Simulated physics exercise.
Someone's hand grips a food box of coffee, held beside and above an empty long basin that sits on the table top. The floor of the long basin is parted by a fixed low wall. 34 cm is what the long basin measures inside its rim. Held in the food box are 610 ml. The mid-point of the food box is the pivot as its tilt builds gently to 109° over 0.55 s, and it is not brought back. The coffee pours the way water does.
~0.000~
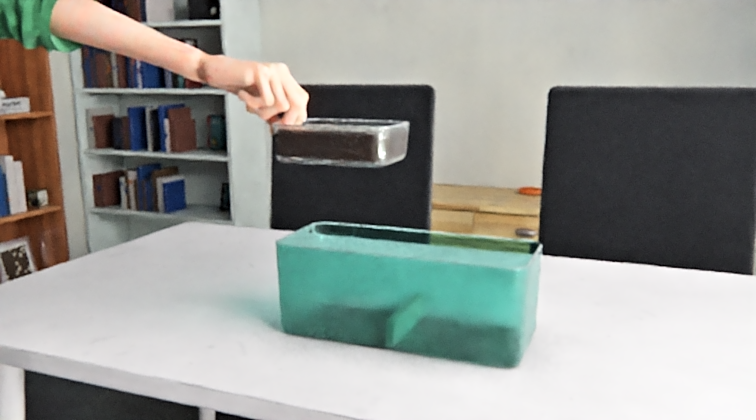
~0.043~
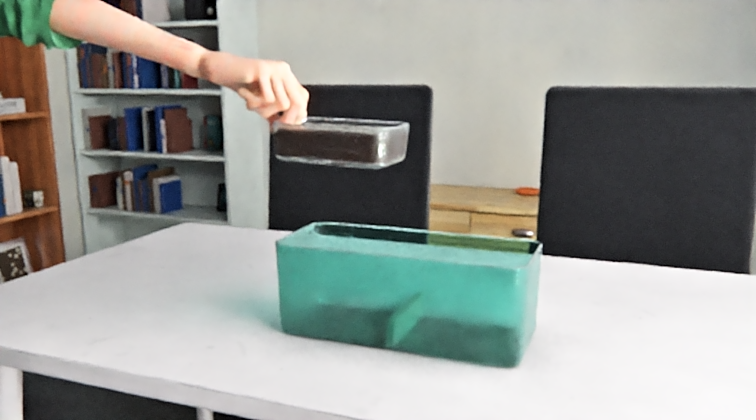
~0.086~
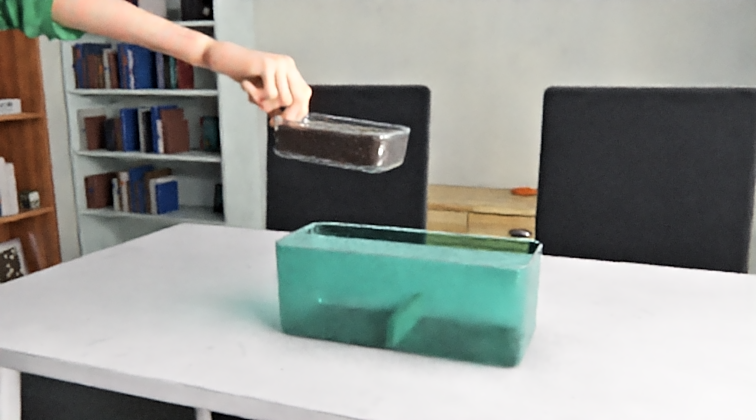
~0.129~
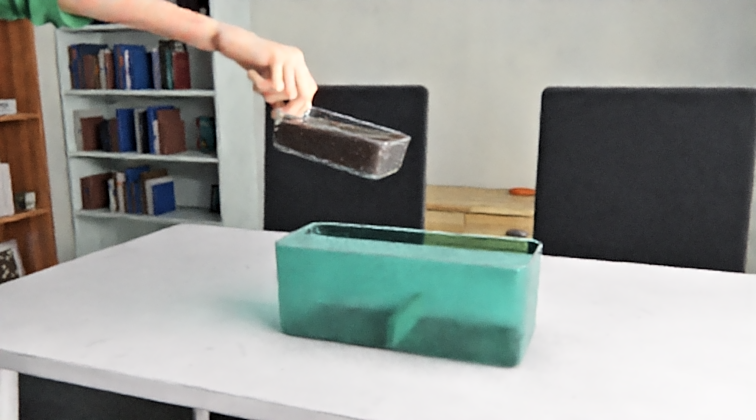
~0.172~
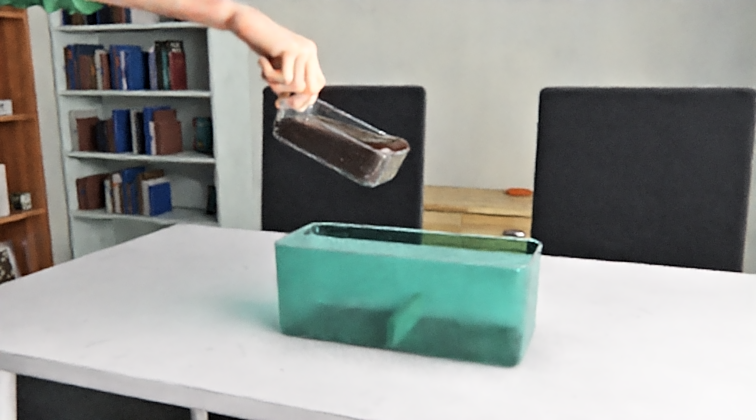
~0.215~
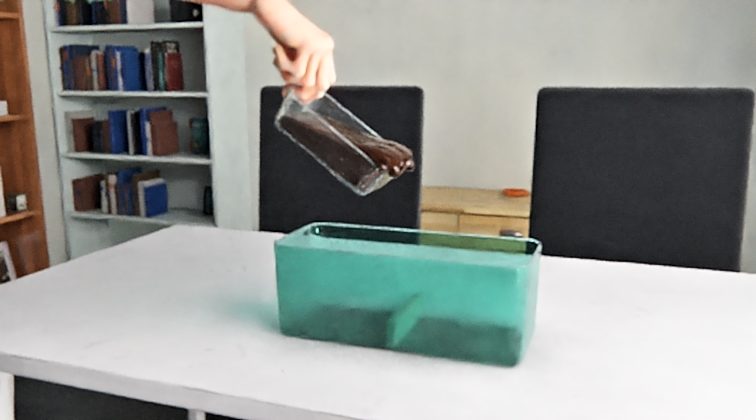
A hand holds a clear glass food box of dark coffee above a long green basin on a white table, then gradually tilts it down to the right until the coffee begins to pour over the lower edge.
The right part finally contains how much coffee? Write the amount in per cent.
About 67 in every hundred parts.
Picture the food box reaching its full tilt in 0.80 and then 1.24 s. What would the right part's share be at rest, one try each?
75 in a hundred, followed by 70 in a hundred.
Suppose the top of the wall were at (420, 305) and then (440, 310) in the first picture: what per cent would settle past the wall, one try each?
I'd say 60 percent on the first go, 30 percent on the next.
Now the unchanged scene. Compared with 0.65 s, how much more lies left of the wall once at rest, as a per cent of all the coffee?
Around 12 in a hundred.
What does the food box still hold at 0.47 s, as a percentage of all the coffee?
Close to 6 percent of the liquid remains at that time.
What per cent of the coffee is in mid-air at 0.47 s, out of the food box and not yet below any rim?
Estimate: About 22 % of all of it.
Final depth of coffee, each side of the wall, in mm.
I'd say close to 8 mm on the left, close to 20 mm on the right.
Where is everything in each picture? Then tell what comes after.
The first picture shows tilt 0°; pouring edge (398, 127); surface from (291, 127) to (398, 130); the long basin's rim runs from (296, 233) to (535, 256); the wall's top is at (407, 307).
The second picture shows tilt 2°; pouring edge (399, 128); surface from (291, 126) to (399, 131).
The third picture shows tilt 6°; pouring edge (400, 134); surface from (291, 124) to (400, 134).
The fourth picture shows tilt 14°; pouring edge (400, 142); surface from (291, 121) to (401, 139).
The fifth picture shows tilt 24°; pouring edge (399, 154); surface from (292, 118) to (389, 140); 4 per cent is over the edge.
The sixth picture shows tilt 36°; pouring edge (395, 166); surface from (293, 113) to (380, 144); 12 per cent is over the edge.
After 0.47 s the tilt is 103° and 6 per cent is still to pour, 5 is left of the wall and 67 right of it.
After 0.65 s the tilt is 109° and 1 per cent is still to pour, 14 is left of the wall and 71 right of it.
After 0.84 s the tilt is 109° and 0 per cent is still to pour, 22 is left of the wall and 71 right of it.
After 1.05 s the tilt is 109° and 0 per cent is still to pour, 25 is left of the wall and 69 right of it.
In the end 27 per cent lies left of the wall, 67 right of it and 6 outside.
